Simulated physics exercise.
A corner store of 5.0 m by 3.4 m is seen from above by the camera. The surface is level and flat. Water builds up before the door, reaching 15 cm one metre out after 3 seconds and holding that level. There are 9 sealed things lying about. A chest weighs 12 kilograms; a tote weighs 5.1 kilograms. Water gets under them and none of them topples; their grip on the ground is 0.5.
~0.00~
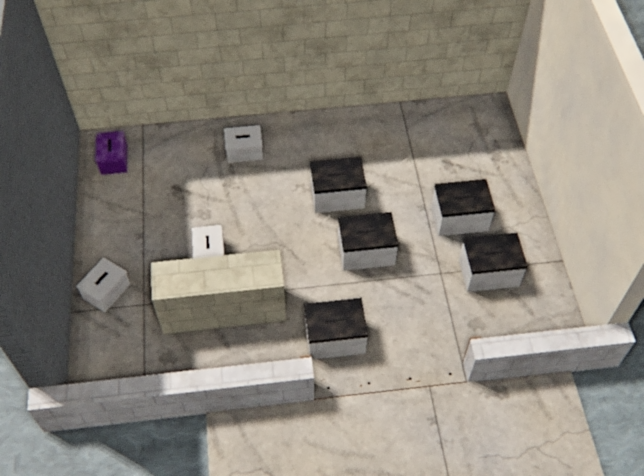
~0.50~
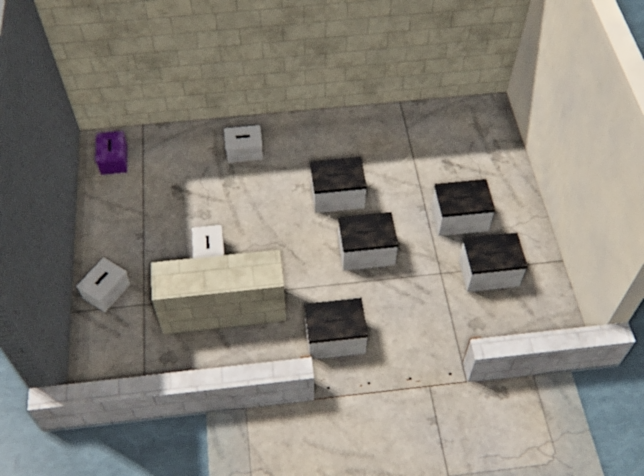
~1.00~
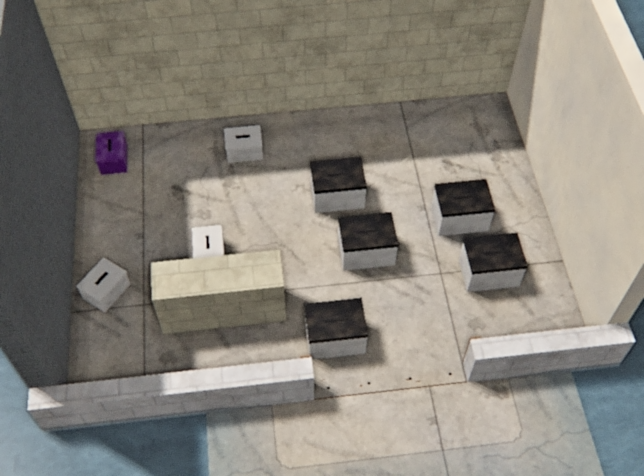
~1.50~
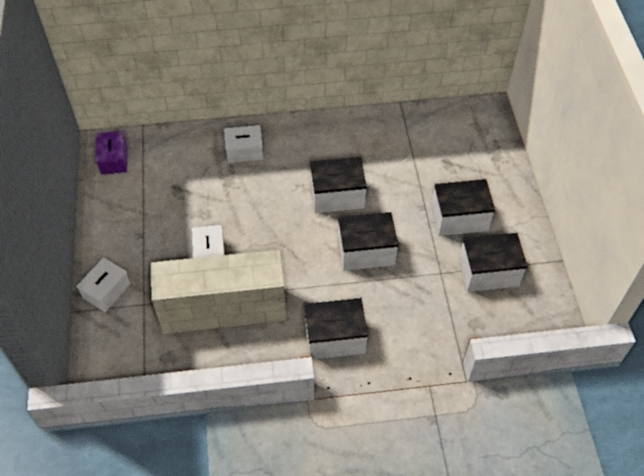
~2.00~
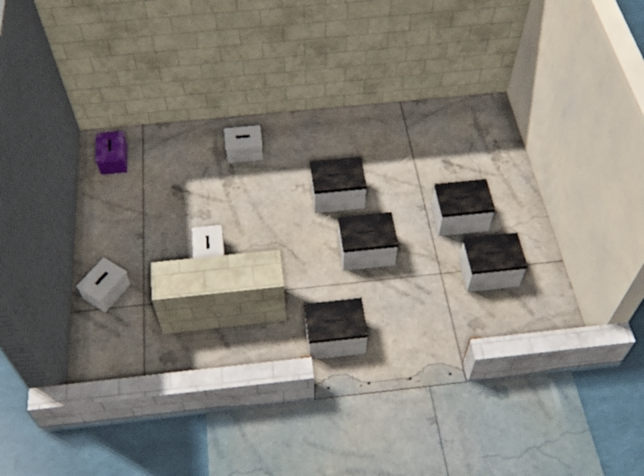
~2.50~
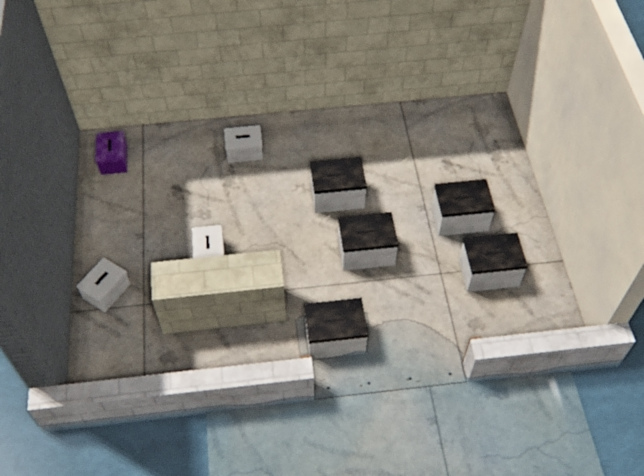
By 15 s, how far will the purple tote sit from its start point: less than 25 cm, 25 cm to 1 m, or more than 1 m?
More than 1 m.
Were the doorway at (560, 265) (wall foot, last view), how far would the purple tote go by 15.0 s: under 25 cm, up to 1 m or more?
With that change, the purple tote edges a short distance.
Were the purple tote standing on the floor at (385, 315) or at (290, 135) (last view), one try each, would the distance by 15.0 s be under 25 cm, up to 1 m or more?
First try: It covers a big distance; second try: It covers a big distance.
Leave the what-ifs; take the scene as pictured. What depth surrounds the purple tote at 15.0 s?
I'd say around 7 cm.
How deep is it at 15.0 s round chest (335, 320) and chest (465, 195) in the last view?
I'd put it at 10 cm and 7 cm respectively.
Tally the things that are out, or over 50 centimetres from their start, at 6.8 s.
Count: 3.
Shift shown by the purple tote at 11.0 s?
Displacement near 80 cm.
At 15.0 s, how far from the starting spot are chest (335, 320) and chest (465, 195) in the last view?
Net displacement, in order: 250 cm; 40 cm.
After 3.5 s the purple tote is near (110, 146), 0.0 m from its start, aground; 0 afloat.
After 6.8 s the purple tote is near (110, 146), 0.0 m from its start, aground; 0 afloat.
After 11.0 s the purple tote is near (109, 198), 0.7 m from its start, afloat; 6 afloat.
After 15.0 s the purple tote is near (241, 240), 2.0 m from its start, afloat; 9 afloat.
